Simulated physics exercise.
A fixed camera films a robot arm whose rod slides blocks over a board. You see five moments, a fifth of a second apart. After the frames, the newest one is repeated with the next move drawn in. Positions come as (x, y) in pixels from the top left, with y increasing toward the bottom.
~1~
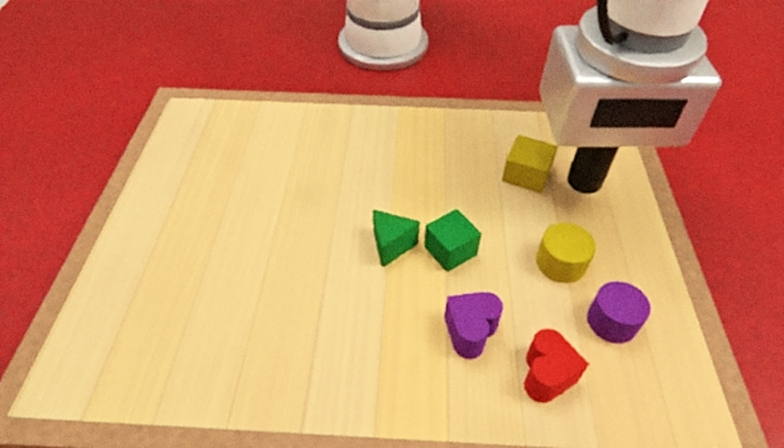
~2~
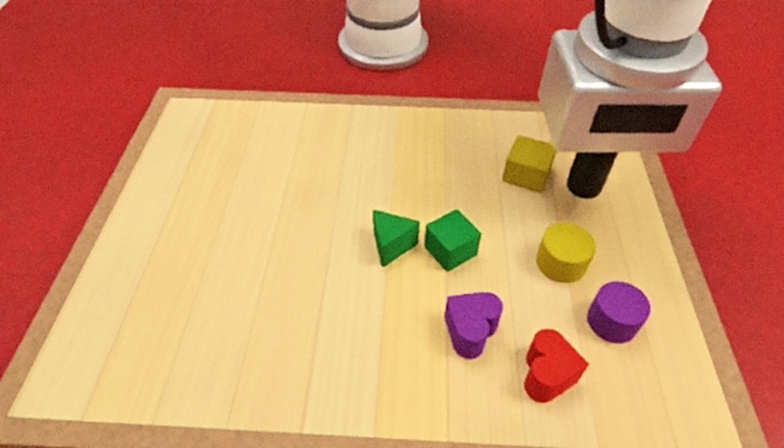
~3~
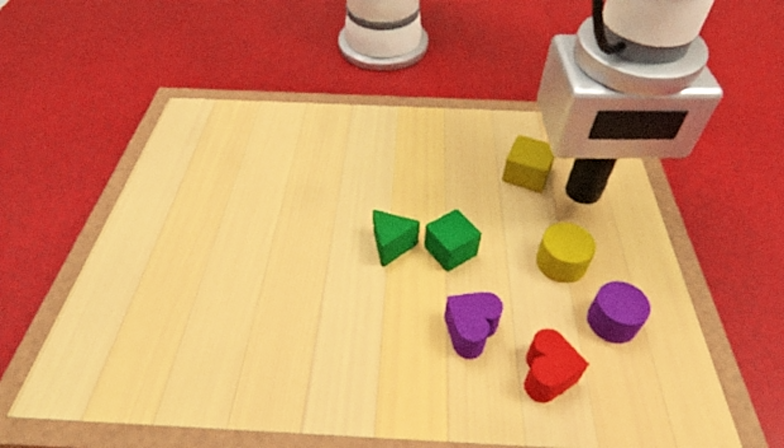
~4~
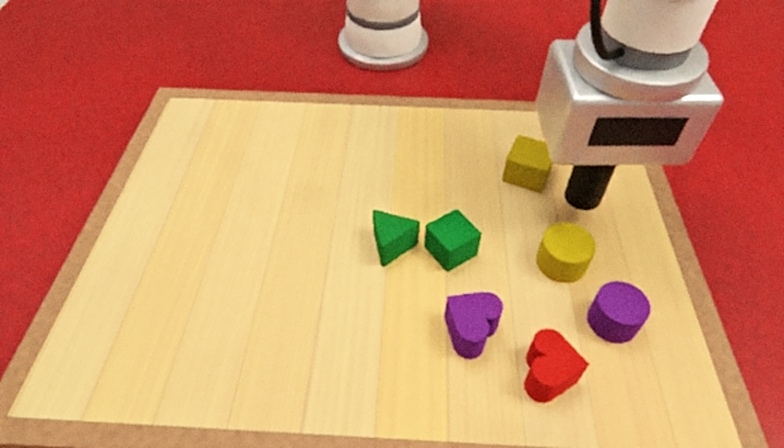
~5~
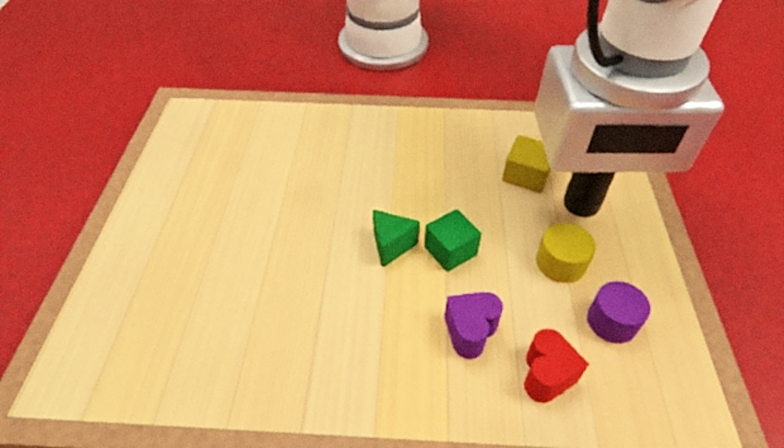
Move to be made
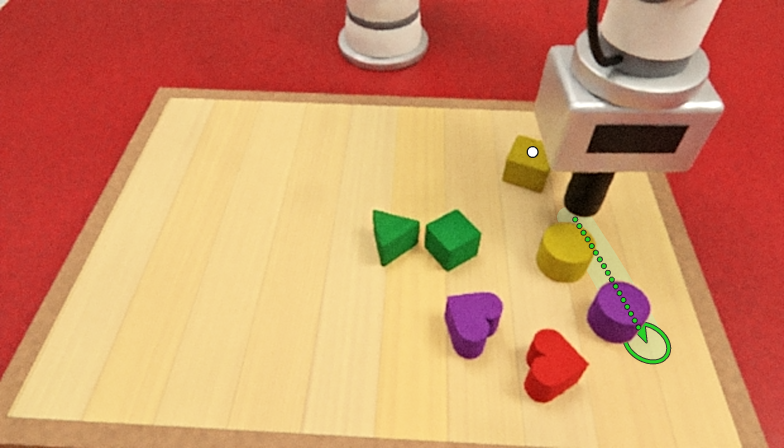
In the video, a robot arm with a black rod moves slightly toward the viewer over a wooden board, nearing a yellow round block, while the green, purple, red and yellow blocks all stay still.
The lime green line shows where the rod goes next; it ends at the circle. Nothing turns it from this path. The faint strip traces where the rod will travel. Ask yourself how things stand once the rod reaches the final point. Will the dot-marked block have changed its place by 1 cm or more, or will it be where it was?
Here the dot-marked block stays on its spot.
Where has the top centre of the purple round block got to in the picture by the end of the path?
The top centre is at (628, 349).
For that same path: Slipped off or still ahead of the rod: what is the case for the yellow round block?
The rod has lost it.
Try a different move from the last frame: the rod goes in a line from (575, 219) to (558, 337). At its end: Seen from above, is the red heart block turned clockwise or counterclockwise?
It makes a counterclockwise turn.
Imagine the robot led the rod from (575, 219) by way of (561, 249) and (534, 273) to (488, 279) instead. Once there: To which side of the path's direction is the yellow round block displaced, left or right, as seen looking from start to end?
To the left.
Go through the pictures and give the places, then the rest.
The first picture shows tip of the rod (584, 183), middles of tops, yellow four-sided block (533, 152), yellow round block (570, 242), purple round block (624, 302).
The second picture shows rod (583, 187), nothing pushed.
The third picture shows rod (583, 193), nothing pushed.
The fourth picture shows rod (582, 199), nothing pushed.
The fifth picture shows rod (581, 205), yellow four-sided block (533, 152), yellow round block (570, 242), purple round block (624, 302).
The line goes straight from (575, 219) to (647, 342); the dot is on the yellow four-sided block.
The first path, step by step. One third of the way, rod (605, 242); yellow round block (568, 247).
Two thirds of the way, rod (630, 283); yellow round block (568, 248); purple round block (626, 313).
At the end, rod (656, 330); yellow four-sided block unmoved; yellow round block (568, 248); purple round block (628, 349).
